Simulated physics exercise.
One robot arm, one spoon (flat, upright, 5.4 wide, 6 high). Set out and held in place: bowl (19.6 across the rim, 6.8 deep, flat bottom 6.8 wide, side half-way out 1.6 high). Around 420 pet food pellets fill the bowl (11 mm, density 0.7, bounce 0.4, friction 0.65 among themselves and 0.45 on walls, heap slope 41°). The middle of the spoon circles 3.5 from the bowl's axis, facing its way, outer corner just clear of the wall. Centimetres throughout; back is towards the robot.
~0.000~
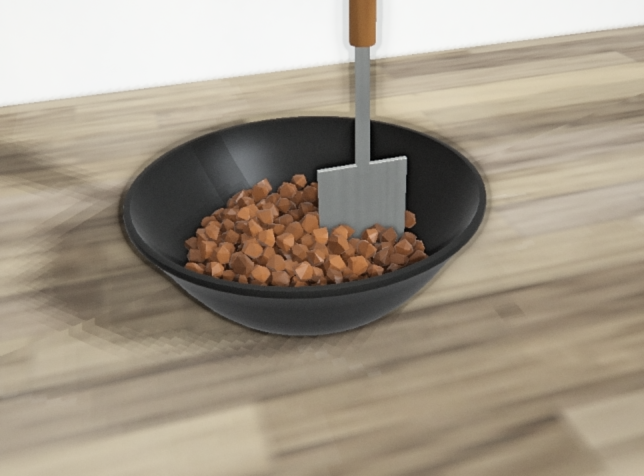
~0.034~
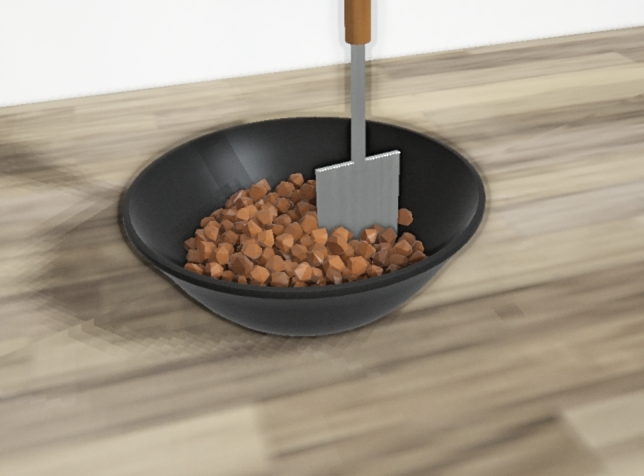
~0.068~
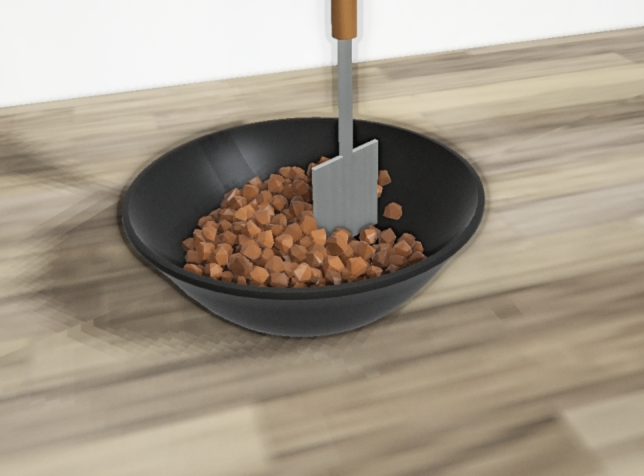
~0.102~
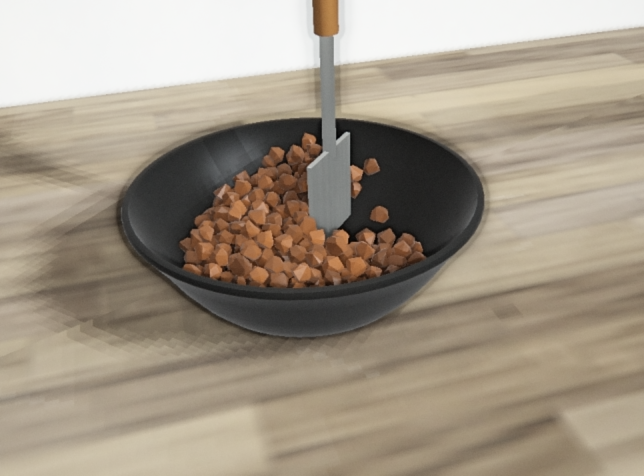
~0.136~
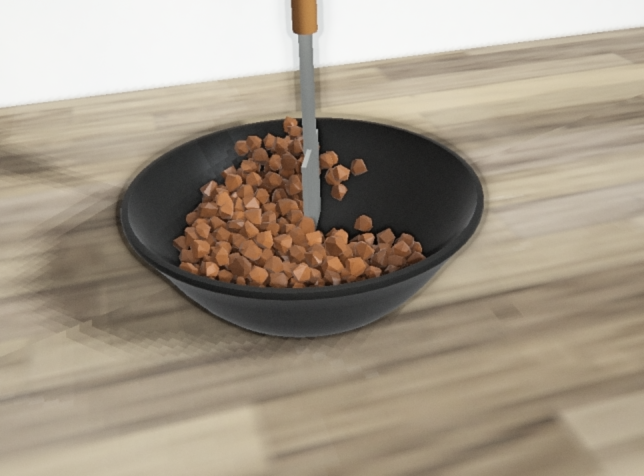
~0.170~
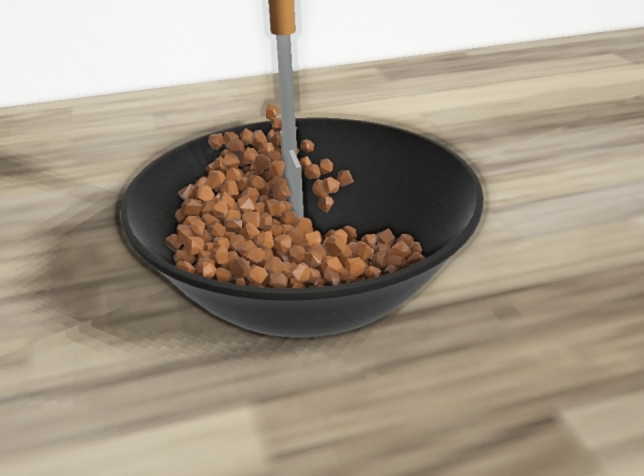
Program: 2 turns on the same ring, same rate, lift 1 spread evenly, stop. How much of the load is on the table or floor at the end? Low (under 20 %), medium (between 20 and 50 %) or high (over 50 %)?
A low share, under 20 %, ends on the table or floor.
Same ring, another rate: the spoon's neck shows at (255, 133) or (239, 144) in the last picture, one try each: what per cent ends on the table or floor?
About 25 and 35 per cent.
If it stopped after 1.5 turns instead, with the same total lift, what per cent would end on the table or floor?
Then about 10 per cent.
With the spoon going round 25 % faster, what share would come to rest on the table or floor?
In that case some 20 per cent.
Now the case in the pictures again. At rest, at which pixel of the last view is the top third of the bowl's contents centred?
Near (321, 201).
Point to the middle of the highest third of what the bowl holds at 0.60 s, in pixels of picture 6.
At about (401, 194).
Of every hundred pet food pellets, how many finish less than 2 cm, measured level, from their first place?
Roughly 5 per cent.
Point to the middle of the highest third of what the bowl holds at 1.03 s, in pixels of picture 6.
Around (254, 270).
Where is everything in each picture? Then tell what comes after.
In the first frame, the spoon neck at (363, 140), 0° round; upper third of the load around (290, 236), from x 195 to 420, top at y 180; 415 in the bowl.
In the second frame, the spoon neck at (358, 137), 8° round; upper third of the load around (289, 236), from x 195 to 420, top at y 180.
In the third frame, the spoon neck at (346, 130), 28° round; upper third of the load around (287, 227), from x 190 to 420, top at y 165.
In the fourth frame, the spoon neck at (329, 126), 47° round; upper third of the load around (280, 214), from x 190 to 420, top at y 140.
In the fifth frame, the spoon neck at (309, 124), 67° round; upper third of the load around (264, 207), from x 180 to 420, top at y 125.
In the sixth frame, the spoon neck at (289, 125), 86° round; upper third of the load around (246, 205), from x 175 to 415, top at y 115; 415 in the bowl.
After 0.60 s, 335° round, highest piece 9 above the table; 381 in the bowl, 27 on the table or floor, 7 in flight or on the tool.
After 1.03 s, 224° round, highest piece 8 above the table; 369 in the bowl, 45 on the table or floor, 1 in flight or on the tool.
After 1.45 s, 0° round, highest piece 6 above the table; 363 in the bowl, 50 on the table or floor, 2 in flight or on the tool.
After 2.15 s, 0° round, highest piece 6 above the table; 363 in the bowl, 52 on the table or floor.
In the end, 363 in the bowl, 52 on the table or floor. That is 13 % on the table or floor.
